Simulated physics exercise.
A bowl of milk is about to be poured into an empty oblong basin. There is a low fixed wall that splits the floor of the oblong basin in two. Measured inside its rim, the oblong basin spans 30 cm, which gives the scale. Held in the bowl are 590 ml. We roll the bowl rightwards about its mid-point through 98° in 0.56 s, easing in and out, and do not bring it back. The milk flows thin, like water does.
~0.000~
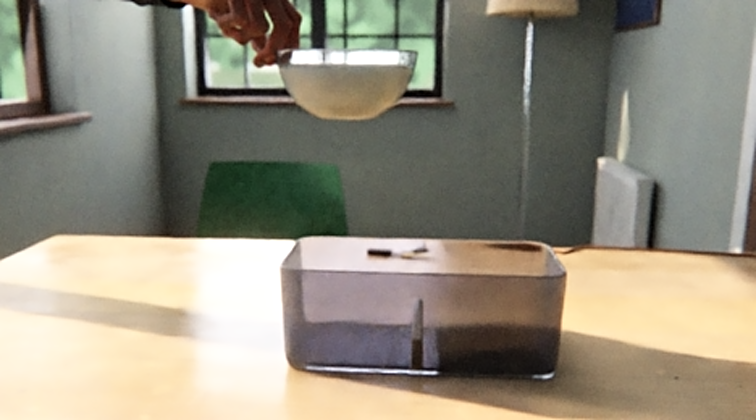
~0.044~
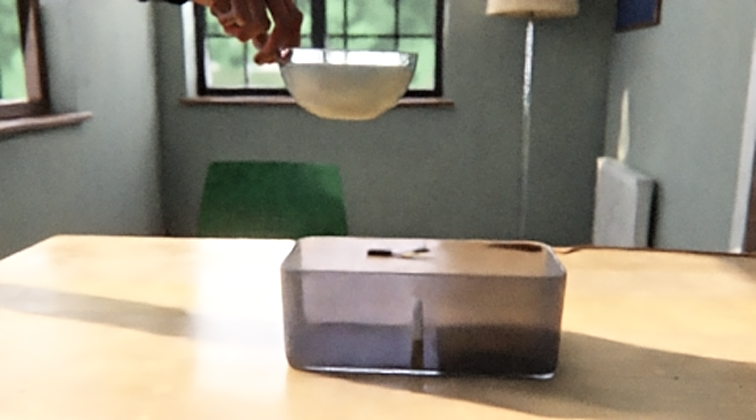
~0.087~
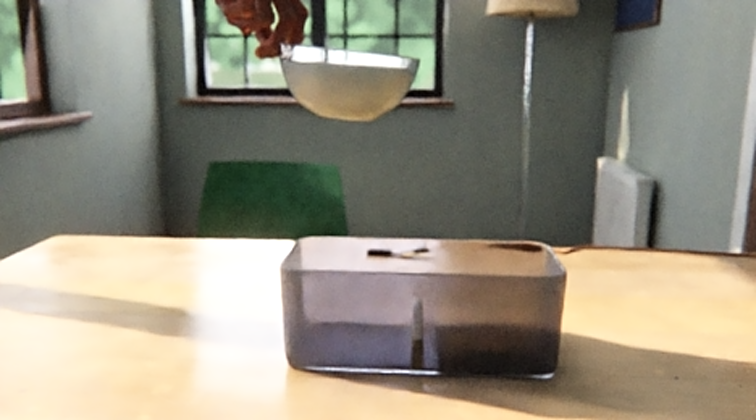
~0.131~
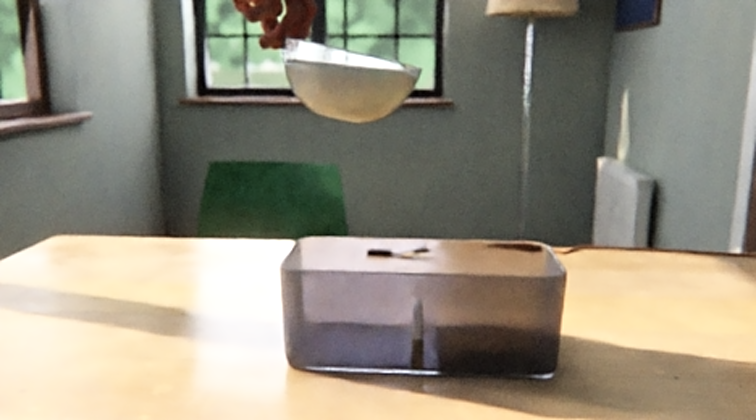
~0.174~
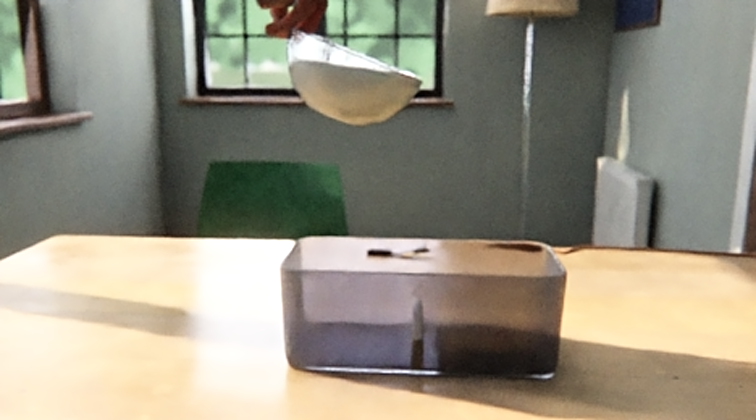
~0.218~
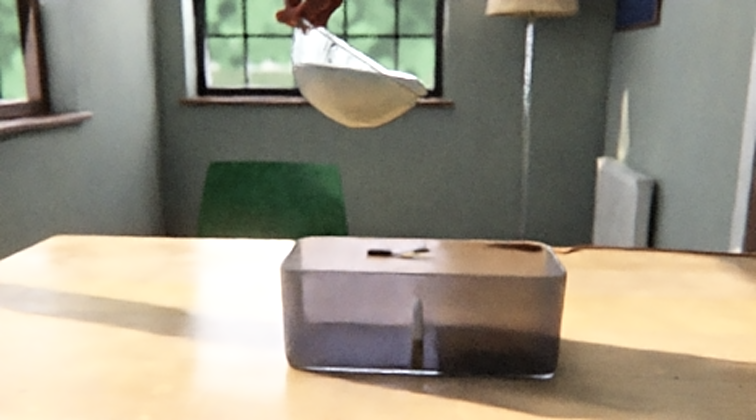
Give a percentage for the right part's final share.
My figure is 76 %.
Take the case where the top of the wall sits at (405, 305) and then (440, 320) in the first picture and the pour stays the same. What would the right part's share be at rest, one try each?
One try each: Around 85 percent and then around 55 percent.
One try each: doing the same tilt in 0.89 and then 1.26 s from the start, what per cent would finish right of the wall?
Respectively 90 and 90 %.
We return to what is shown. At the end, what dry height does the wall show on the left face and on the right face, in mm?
On the left it's about 30 mm; on the right, about 12 mm.
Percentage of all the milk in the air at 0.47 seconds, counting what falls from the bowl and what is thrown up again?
At that moment, about 62 percent.
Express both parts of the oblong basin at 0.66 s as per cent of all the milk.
Near 10 on the left, 76 on the right.
By 0.47 s the tilt is 92° and 13 per cent is still to pour, 0 is left of the wall and 25 right of it.
By 0.66 s the tilt is 98° and 0 per cent is still to pour, 10 is left of the wall and 76 right of it.
By 0.85 s the tilt is 98° and 0 per cent is still to pour, 18 is left of the wall and 77 right of it.
By 1.06 s the tilt is 98° and 0 per cent is still to pour, 20 is left of the wall and 76 right of it.
At rest 20 per cent lies left of the wall, 76 right of it and 4 outside.
